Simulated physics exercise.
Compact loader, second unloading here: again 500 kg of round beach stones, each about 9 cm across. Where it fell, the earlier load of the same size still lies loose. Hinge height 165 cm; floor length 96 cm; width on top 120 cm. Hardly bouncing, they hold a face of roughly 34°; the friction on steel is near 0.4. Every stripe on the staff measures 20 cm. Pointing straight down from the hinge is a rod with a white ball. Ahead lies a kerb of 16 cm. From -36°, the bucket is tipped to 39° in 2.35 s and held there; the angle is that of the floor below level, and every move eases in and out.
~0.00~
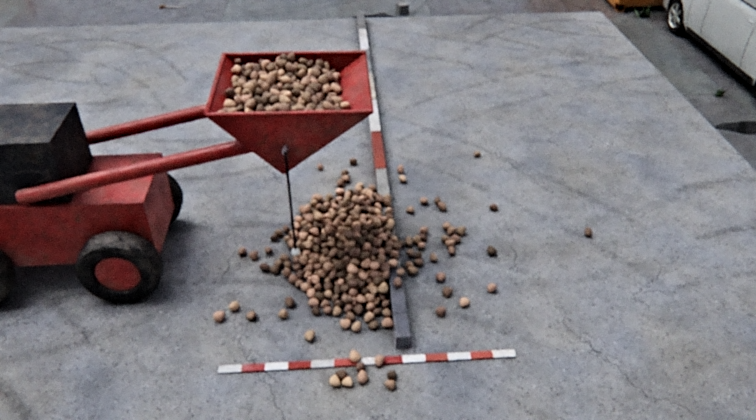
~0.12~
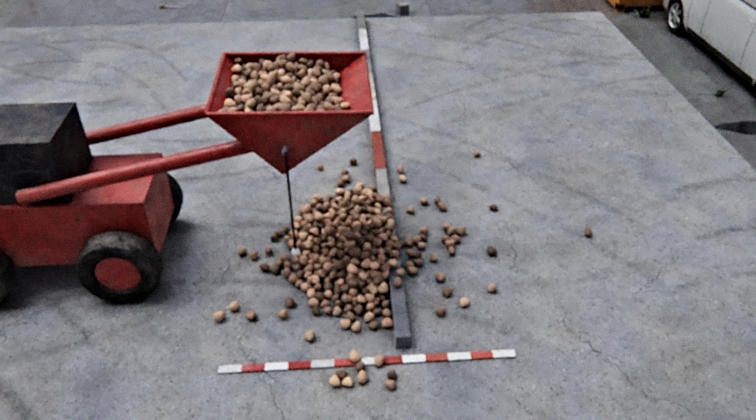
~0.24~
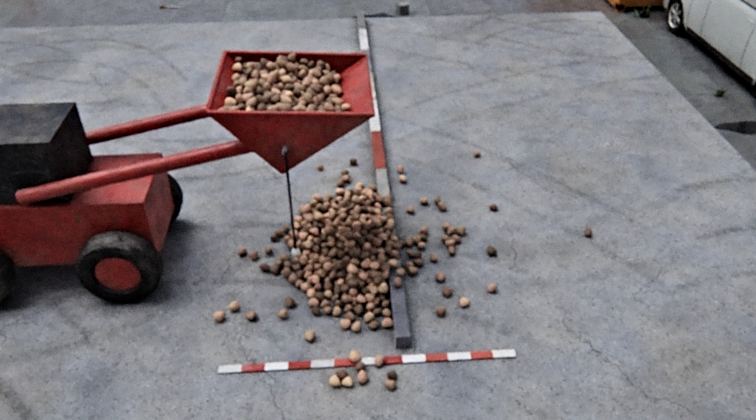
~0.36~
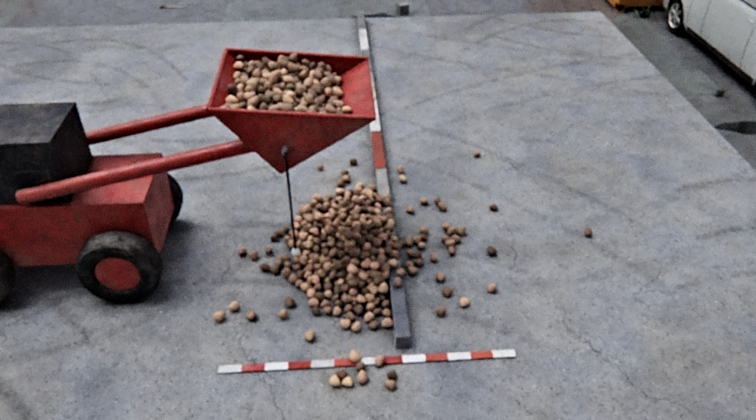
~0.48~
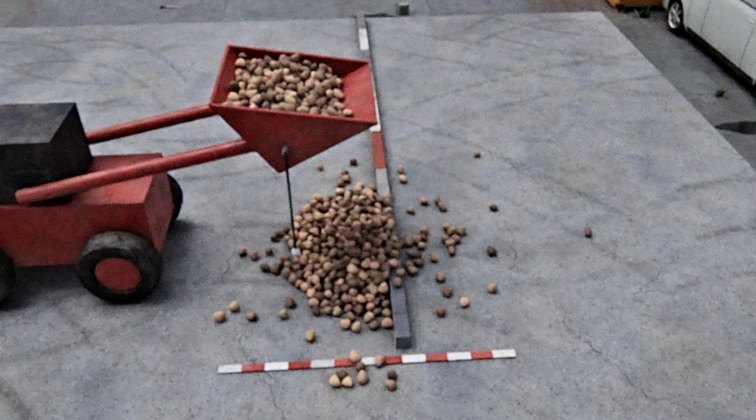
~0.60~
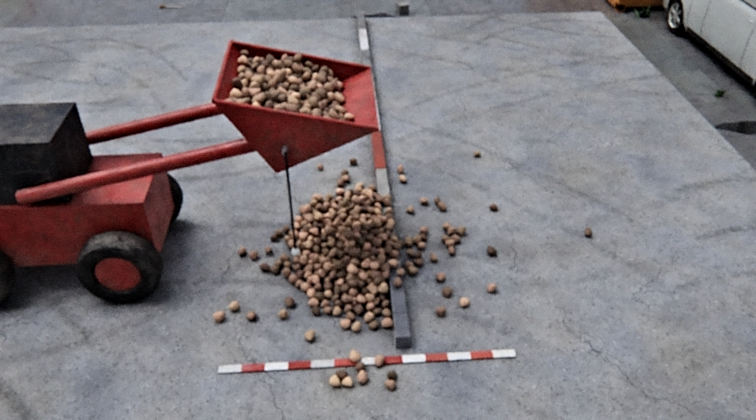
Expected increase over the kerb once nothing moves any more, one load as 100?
About 86 in every hundred.
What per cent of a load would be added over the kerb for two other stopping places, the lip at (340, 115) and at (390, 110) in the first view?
Some 50 percent first and 100 percent second.
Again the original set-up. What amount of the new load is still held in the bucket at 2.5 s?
Roughly 10 per cent is still inside.
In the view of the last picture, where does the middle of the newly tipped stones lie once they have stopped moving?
Middle: Approx. (430, 238) px.
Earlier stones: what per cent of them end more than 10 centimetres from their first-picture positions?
Around 5 in a hundred.
After 1.8 s the floor is at 27°; in per cent of one load, 86 in the bucket, 107 on this side of the kerb, 8 over the kerb; the foremost stones are at (488, 226).
After 2.5 s the floor is at 39°; in per cent of one load, 10 in the bucket, 129 on this side of the kerb, 61 over the kerb; the foremost stones are at (501, 223).
After 2.8 s the floor is at 39°; in per cent of one load, 0 in the bucket, 114 on this side of the kerb, 86 over the kerb; the foremost stones are at (520, 217).
After 5.7 s the floor is at 39°; in per cent of one load, 0 in the bucket, 107 on this side of the kerb, 93 over the kerb; the foremost stones are at (557, 221). Net gain over the kerb, 86.
